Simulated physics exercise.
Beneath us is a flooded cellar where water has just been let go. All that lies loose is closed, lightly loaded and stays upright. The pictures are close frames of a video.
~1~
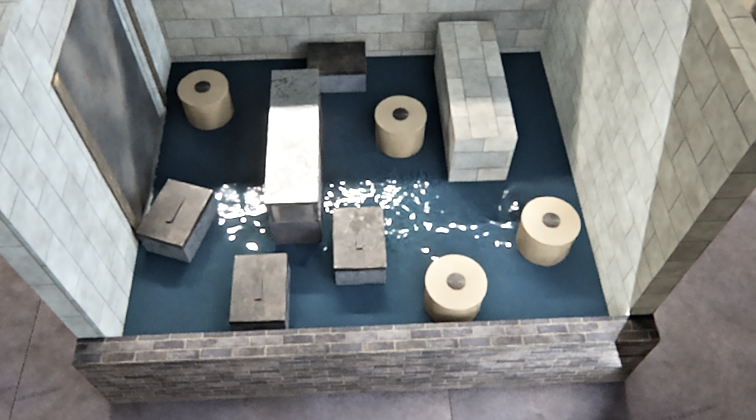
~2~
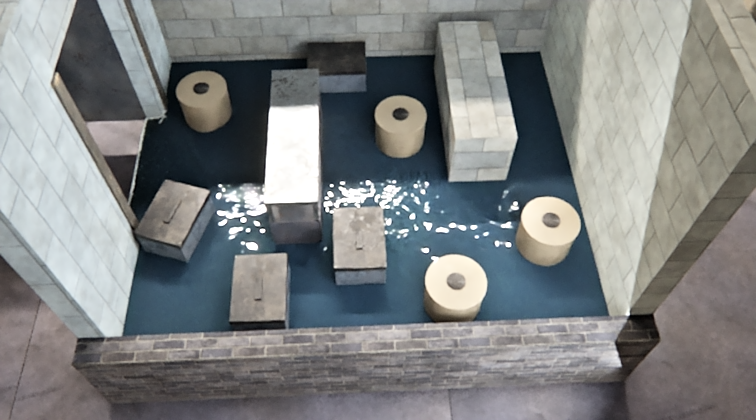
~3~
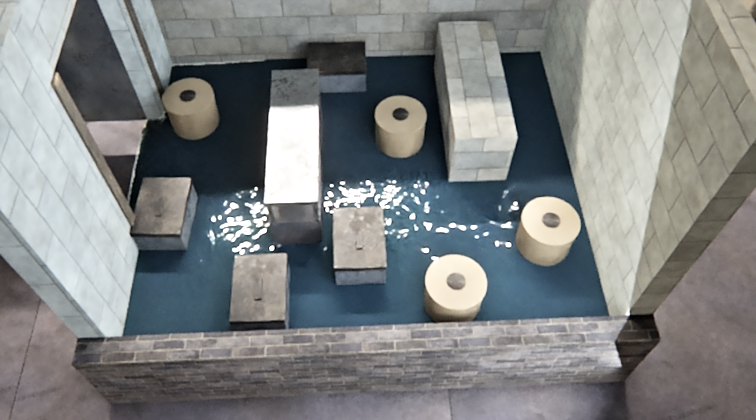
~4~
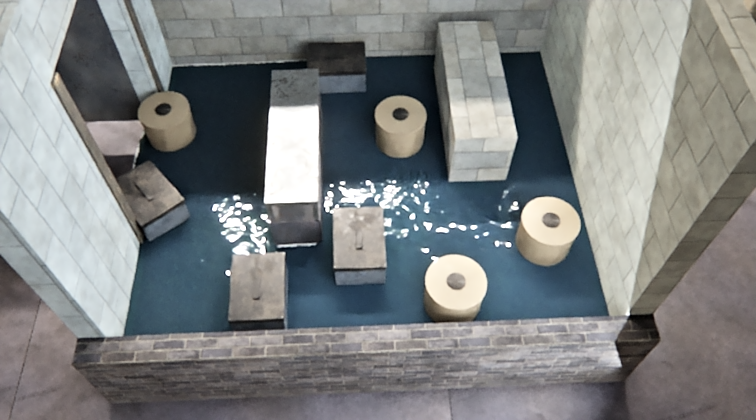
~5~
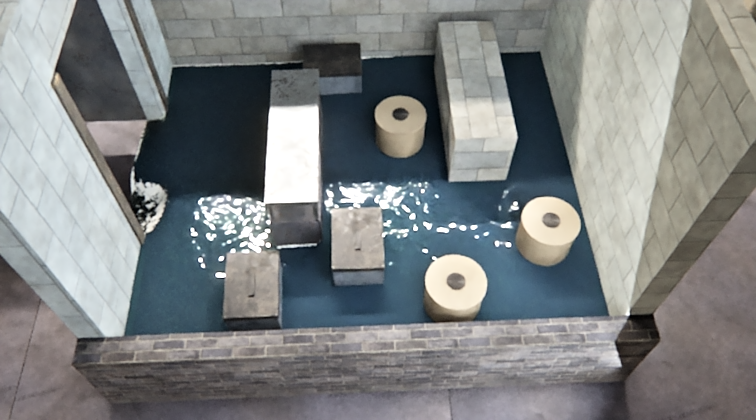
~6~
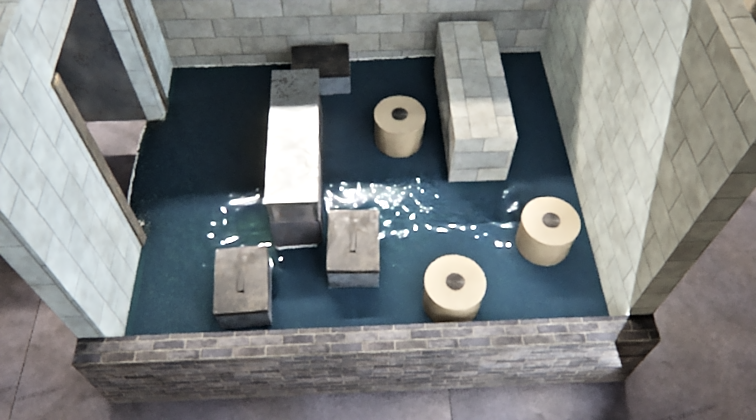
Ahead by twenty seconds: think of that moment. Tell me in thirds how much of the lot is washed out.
Honestly, the part swept out lands in the top band of thirds.
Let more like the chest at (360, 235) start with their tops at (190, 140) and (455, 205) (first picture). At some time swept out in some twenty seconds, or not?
Swept away; held back.
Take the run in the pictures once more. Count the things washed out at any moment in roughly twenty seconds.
I make it 7.
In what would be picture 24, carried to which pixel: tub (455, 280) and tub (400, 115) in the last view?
About (229, 283) and (330, 64).
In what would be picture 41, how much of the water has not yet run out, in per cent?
About 40 per cent.
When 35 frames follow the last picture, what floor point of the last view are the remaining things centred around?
Centre estimate: Around (236, 213).
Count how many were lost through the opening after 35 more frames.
That makes 6.
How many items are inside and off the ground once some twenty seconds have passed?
1.
A moment on, 2 of 8 are out; 6 afloat.
Next, 5 of 8 are out; 3 afloat.
Later, 6 of 8 are out; 1 afloat.
In the end, 7 of 8 are out; 1 afloat.
